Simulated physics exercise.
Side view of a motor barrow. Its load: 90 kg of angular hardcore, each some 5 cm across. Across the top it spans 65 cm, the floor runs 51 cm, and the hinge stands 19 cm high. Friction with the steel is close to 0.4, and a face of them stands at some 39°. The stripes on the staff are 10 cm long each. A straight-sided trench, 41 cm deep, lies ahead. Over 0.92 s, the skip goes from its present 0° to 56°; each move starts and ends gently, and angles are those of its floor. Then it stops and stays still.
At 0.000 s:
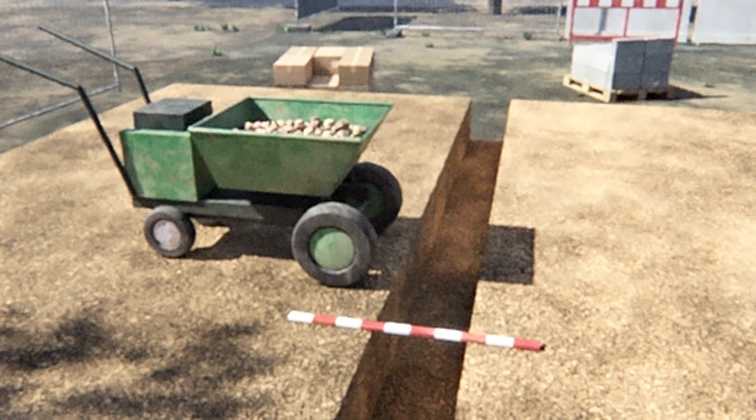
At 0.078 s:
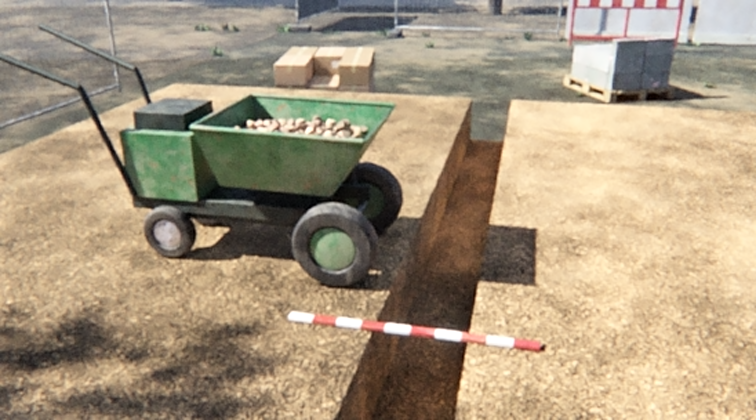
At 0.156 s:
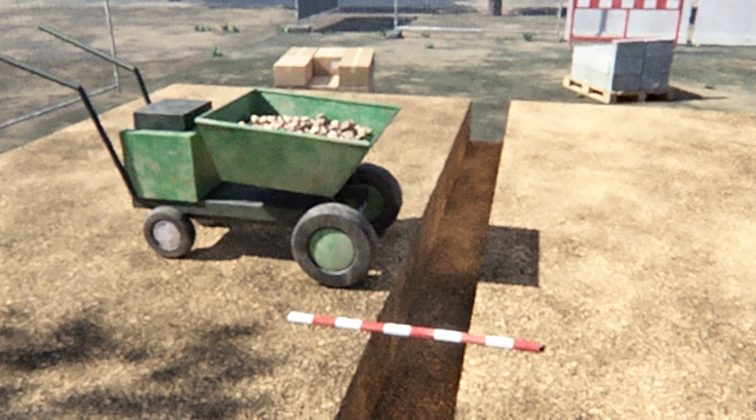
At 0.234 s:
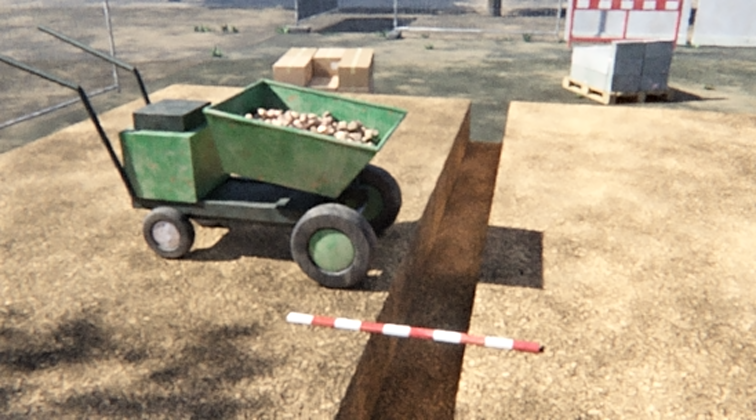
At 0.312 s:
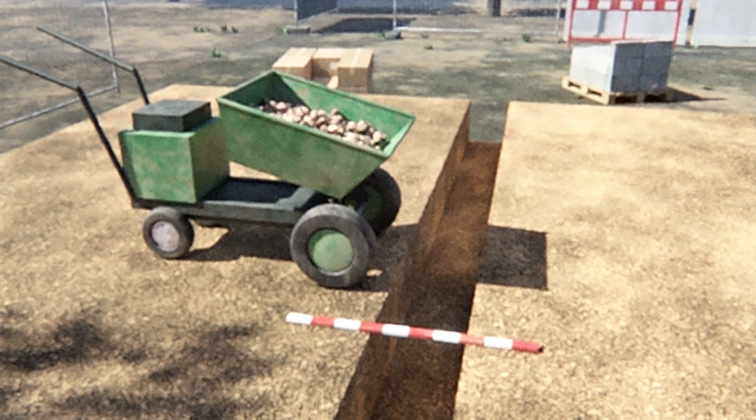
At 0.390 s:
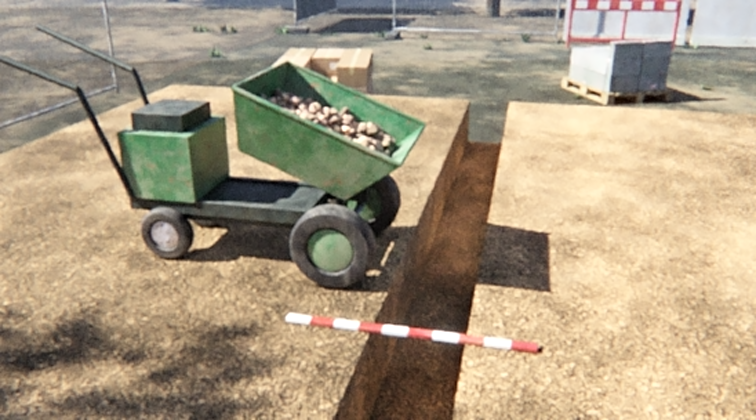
Green skip on a motor barrow tilting steadily toward the trench at right, its rear rising and the stones inside shifting forward.
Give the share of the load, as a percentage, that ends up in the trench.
4 %.
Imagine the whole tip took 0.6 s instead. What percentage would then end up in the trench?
With that change, it comes to around 5 per cent.
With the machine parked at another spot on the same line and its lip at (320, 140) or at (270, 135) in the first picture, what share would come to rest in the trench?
10 and 5 %.
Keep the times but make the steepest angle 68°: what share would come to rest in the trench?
Roughly 20%.
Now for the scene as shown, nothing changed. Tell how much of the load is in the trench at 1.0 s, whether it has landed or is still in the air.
0 per cent, give or take.
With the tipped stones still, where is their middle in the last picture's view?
In the last view, about (486, 275).
After 0.7 s the floor is at 47°; 100 % in the skip; the foremost stones are at (419, 179).
After 1.0 s the floor is at 56°; 99 % in the skip, 1 % in the trench; the foremost stones are at (463, 224).
After 1.4 s the floor is at 56°; 94 % in the skip, 3 % in the trench, 3 % past the trench; the foremost stones are at (519, 281).
After 3.3 s the floor is at 56°; 91 % in the skip, 4 % in the trench, 5 % past the trench; the foremost stones are at (550, 294).
